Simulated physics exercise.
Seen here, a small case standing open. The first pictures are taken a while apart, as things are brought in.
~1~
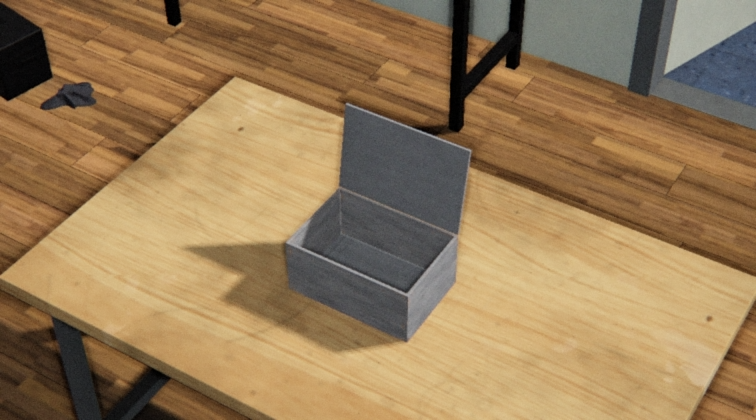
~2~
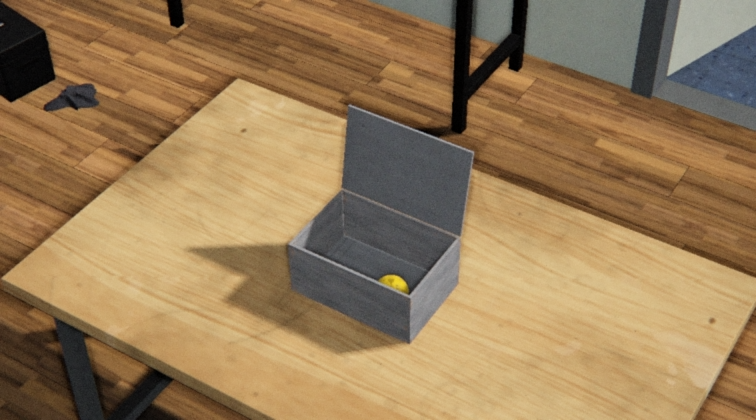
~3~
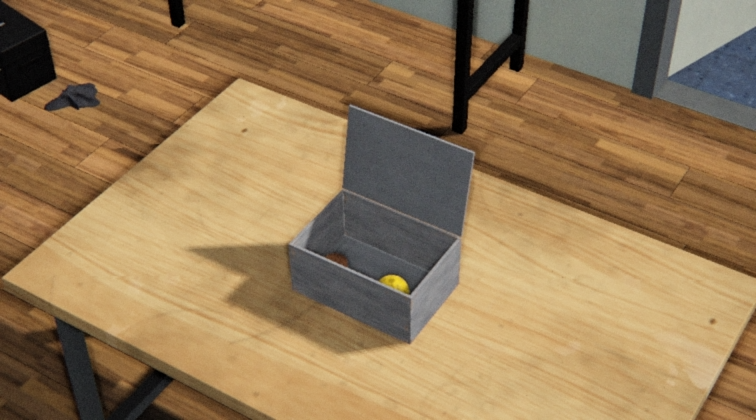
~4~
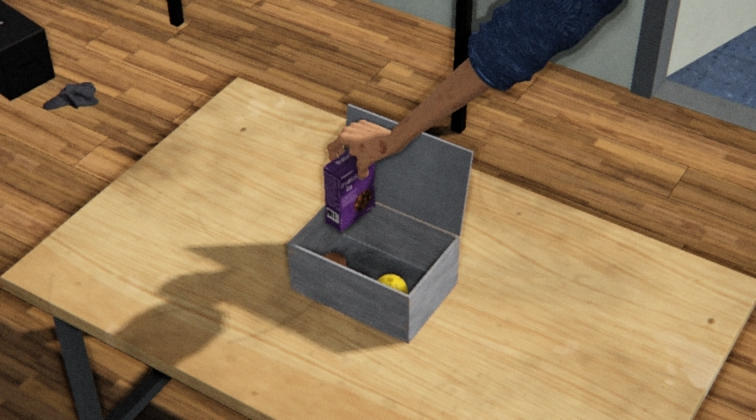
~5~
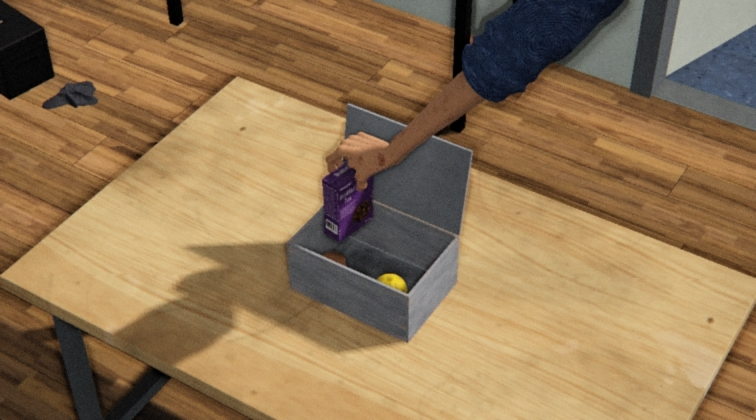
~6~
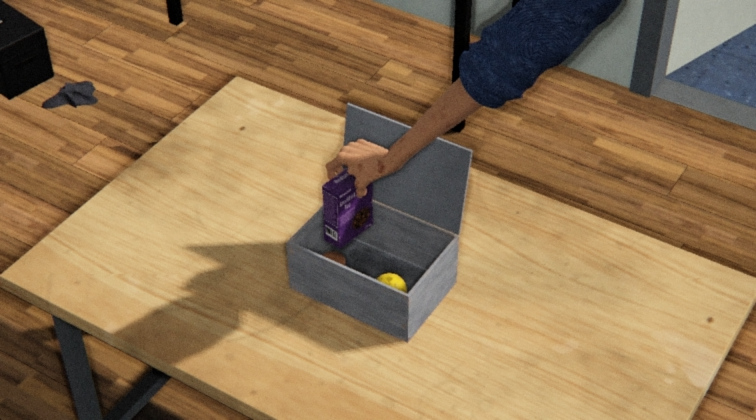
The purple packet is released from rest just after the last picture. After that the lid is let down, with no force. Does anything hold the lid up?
Outcome: The lid will not close.
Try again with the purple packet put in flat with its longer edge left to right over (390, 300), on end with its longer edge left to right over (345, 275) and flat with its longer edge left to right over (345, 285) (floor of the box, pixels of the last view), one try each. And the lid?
First, it sits on the rim; second, it will not close; third, it sits on the rim.
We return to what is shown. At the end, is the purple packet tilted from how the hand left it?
It stays as placed.
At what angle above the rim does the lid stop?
Some 40° above the rim.
Then, 0.30 s on from there, purple packet shifted about its own width near (349, 236).
Then, 1.30 s on from there, lid 78° above the rim; purple packet shifted about its own width near (349, 238).
Then, 1.80 s on from there, lid 47° above the rim; purple packet shifted about its own width near (349, 238).
In the end, lid 42° above the rim; moved from the start, purple packet; the other 2 unmoved. At the end, from the last picture's camera, purple packet near (348, 239).
